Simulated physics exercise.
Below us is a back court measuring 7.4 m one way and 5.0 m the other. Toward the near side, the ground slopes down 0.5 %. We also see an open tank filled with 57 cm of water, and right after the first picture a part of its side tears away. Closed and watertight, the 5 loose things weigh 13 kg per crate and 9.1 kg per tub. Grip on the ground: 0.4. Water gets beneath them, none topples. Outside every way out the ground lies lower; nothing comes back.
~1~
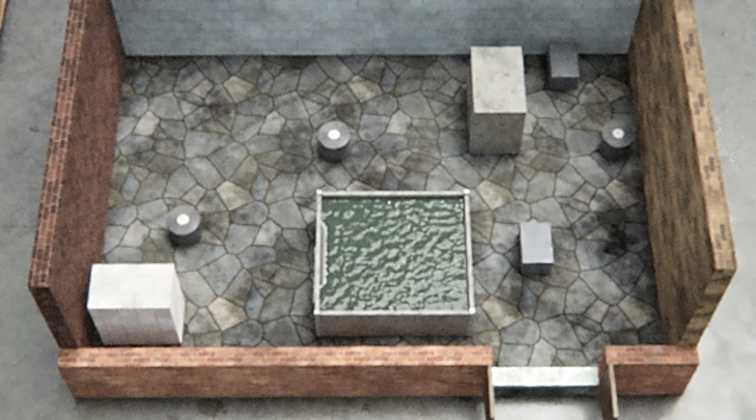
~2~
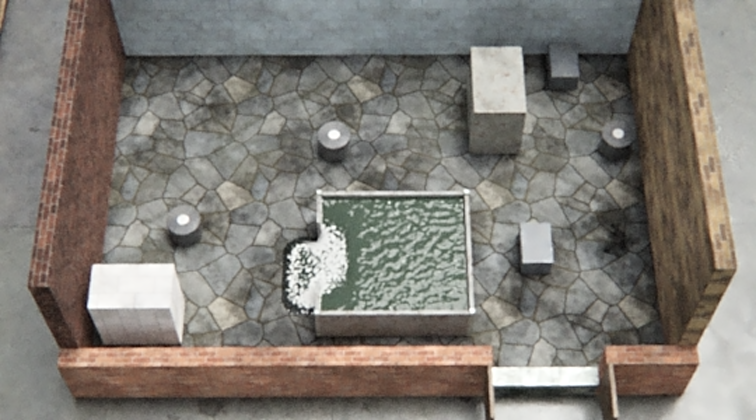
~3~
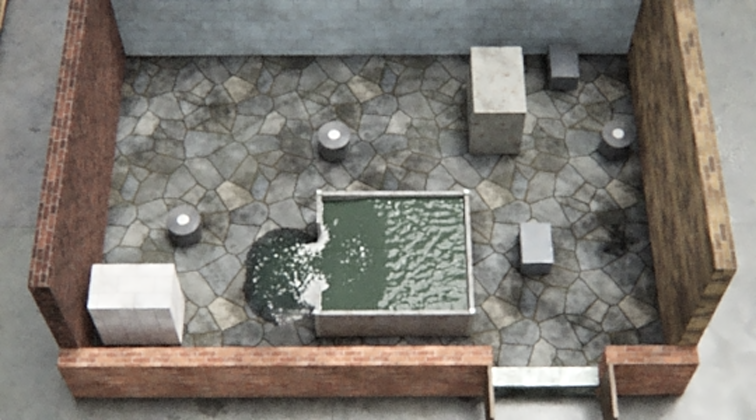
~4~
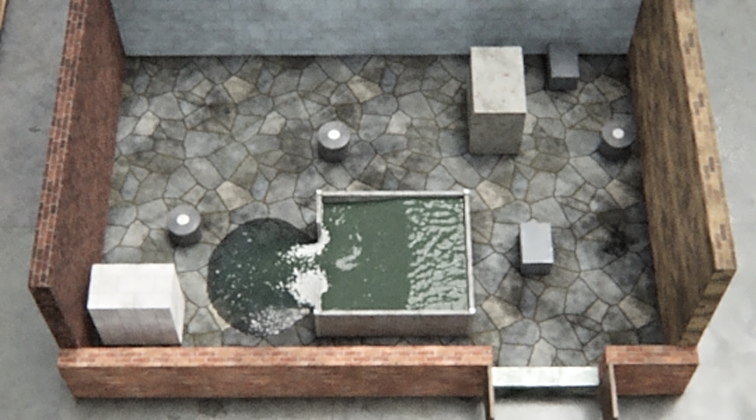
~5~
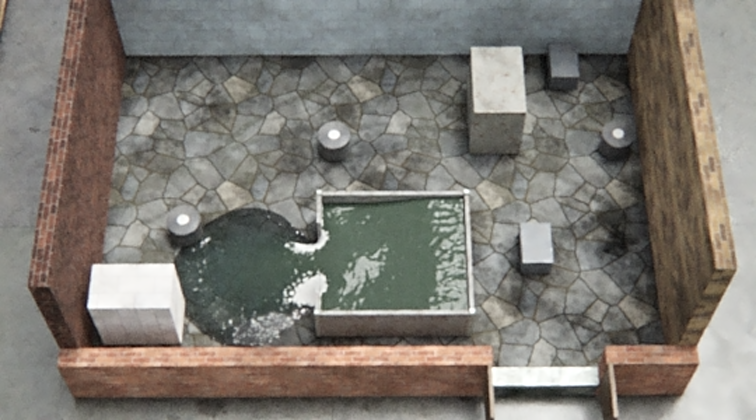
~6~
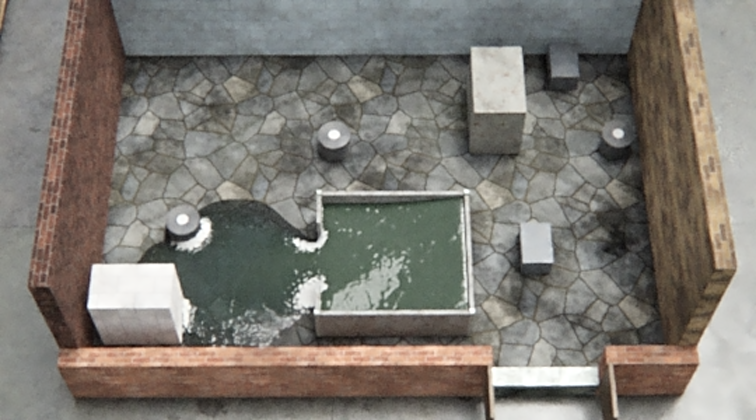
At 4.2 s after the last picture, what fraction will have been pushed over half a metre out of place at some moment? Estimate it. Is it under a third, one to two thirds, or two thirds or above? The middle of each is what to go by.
It is under a third.
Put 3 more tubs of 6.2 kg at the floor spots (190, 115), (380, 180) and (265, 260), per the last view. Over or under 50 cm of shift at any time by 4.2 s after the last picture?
Note, in sequence: Over threshold; under threshold; over threshold.
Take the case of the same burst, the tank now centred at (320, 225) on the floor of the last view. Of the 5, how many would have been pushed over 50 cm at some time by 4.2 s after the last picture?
The count would be 1.
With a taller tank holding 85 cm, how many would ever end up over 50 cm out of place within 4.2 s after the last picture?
Result: 1.
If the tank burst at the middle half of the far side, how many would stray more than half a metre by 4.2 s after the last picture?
The answer then is 3.
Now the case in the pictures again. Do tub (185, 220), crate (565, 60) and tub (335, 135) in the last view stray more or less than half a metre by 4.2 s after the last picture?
In order: Farther, not as far and not as far.
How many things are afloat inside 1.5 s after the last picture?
At that time, 1.
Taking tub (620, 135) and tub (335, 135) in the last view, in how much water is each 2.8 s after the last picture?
Around 0 cm and 0 cm.
Then, 0.4 s after the last picture 0 of 5 are over 50 cm from their spots; 0 afloat.
Then, 1.5 s after the last picture 1 of 5 are over 50 cm from their spots; 1 afloat.
Then, 2.8 s after the last picture 1 of 5 are over 50 cm from their spots; 1 afloat.
Then, 4.2 s after the last picture 1 of 5 are over 50 cm from their spots, and 1 have been at some point; 0 afloat.
